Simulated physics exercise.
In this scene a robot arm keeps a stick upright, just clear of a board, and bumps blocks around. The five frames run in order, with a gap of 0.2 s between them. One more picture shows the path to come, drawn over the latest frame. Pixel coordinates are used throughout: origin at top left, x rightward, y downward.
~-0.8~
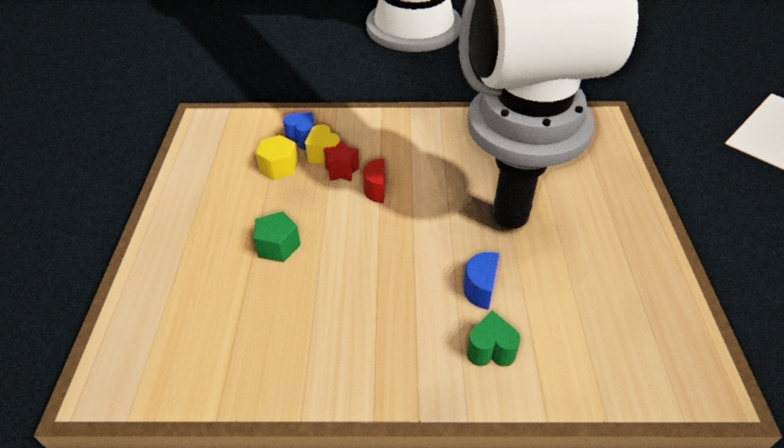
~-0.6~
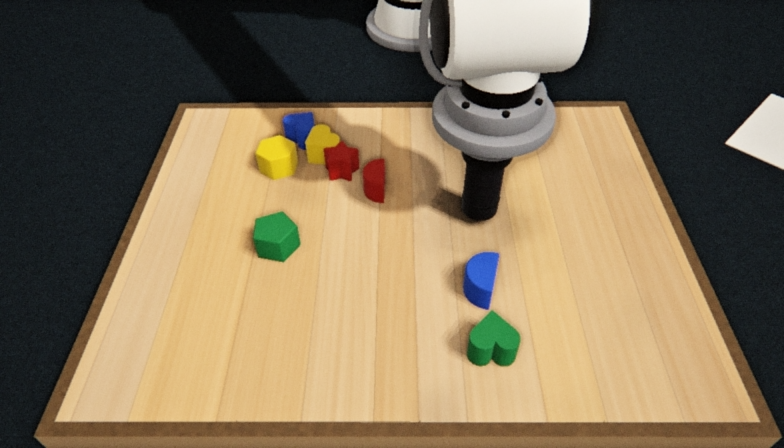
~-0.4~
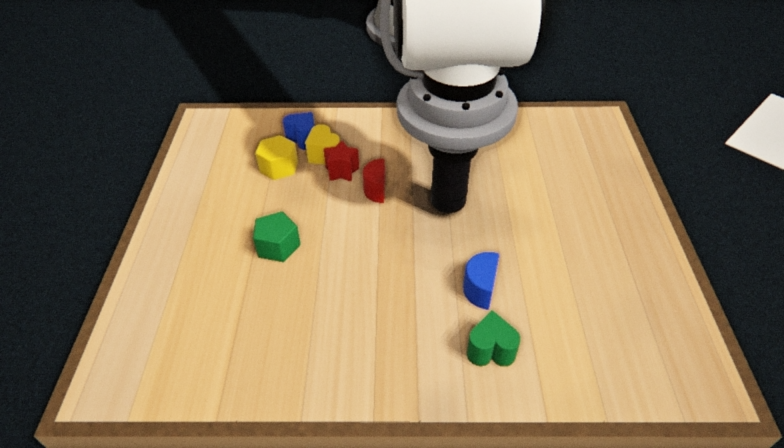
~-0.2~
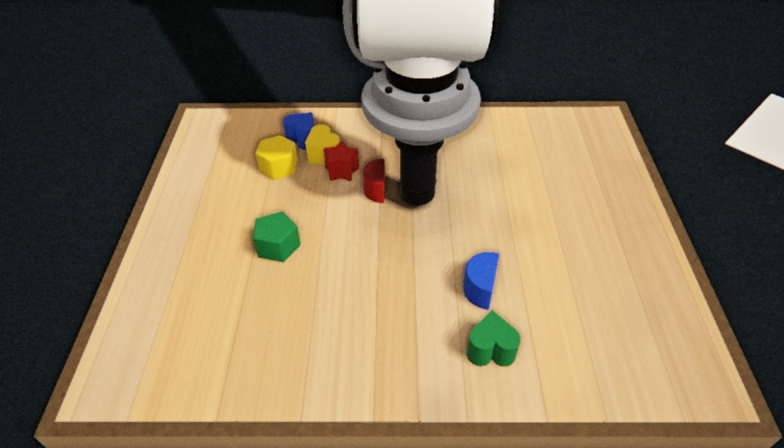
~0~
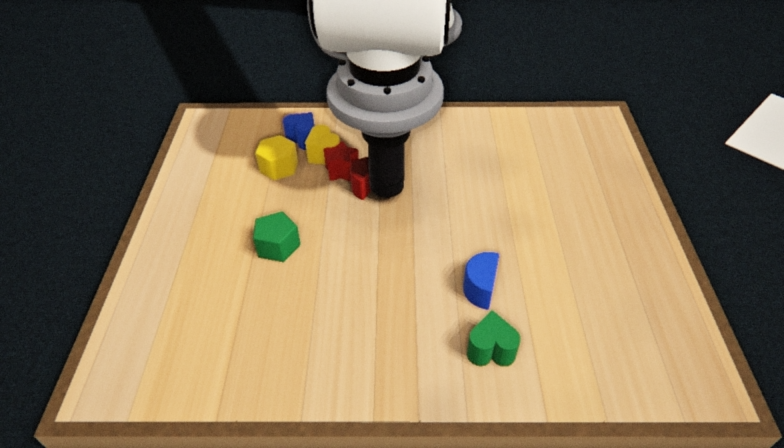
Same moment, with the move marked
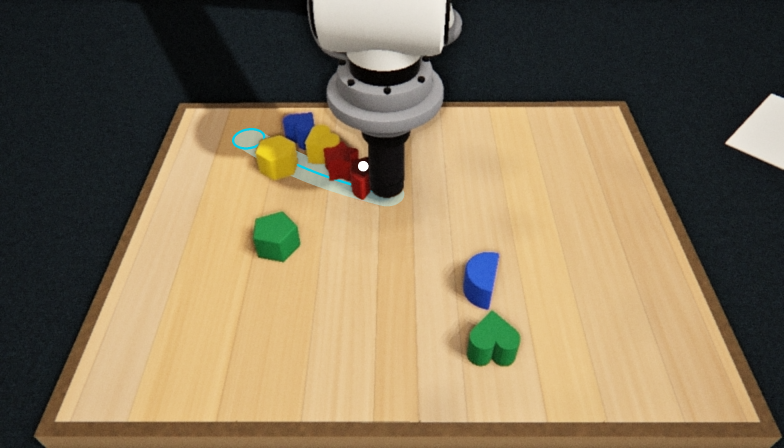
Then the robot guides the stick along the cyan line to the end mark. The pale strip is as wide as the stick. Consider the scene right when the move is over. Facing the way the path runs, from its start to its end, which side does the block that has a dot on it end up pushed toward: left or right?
Pushed left.
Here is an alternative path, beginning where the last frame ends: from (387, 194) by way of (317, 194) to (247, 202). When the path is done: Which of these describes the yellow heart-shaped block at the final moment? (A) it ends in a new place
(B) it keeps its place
That would be A.
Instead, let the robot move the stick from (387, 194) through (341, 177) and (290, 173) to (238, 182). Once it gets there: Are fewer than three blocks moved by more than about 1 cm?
Short answer: No.
Path on the board, from (387, 194) via (309, 170), ending at (249, 139); the dot is on the red D-shaped block.
The first path, step by step. One third of the way, stick at (332, 171); yellow heart-shaped block at (320, 120); red star block at (305, 136), turned 50° clockwise; red D-shaped block at (307, 152).
Two thirds of the way, stick at (286, 153); yellow hexagon at (229, 140), turned 15° anticlockwise; yellow heart-shaped block at (322, 118), turned 20° clockwise; red star block at (290, 120); red D-shaped block at (259, 137), turned 20° anticlockwise.
At the end, stick at (247, 132); yellow hexagon at (206, 139), turned 55° anticlockwise; yellow heart-shaped block at (322, 118), turned 20° clockwise; red star block at (277, 114), turned 200° clockwise; red D-shaped block at (220, 119), turned 35° anticlockwise.
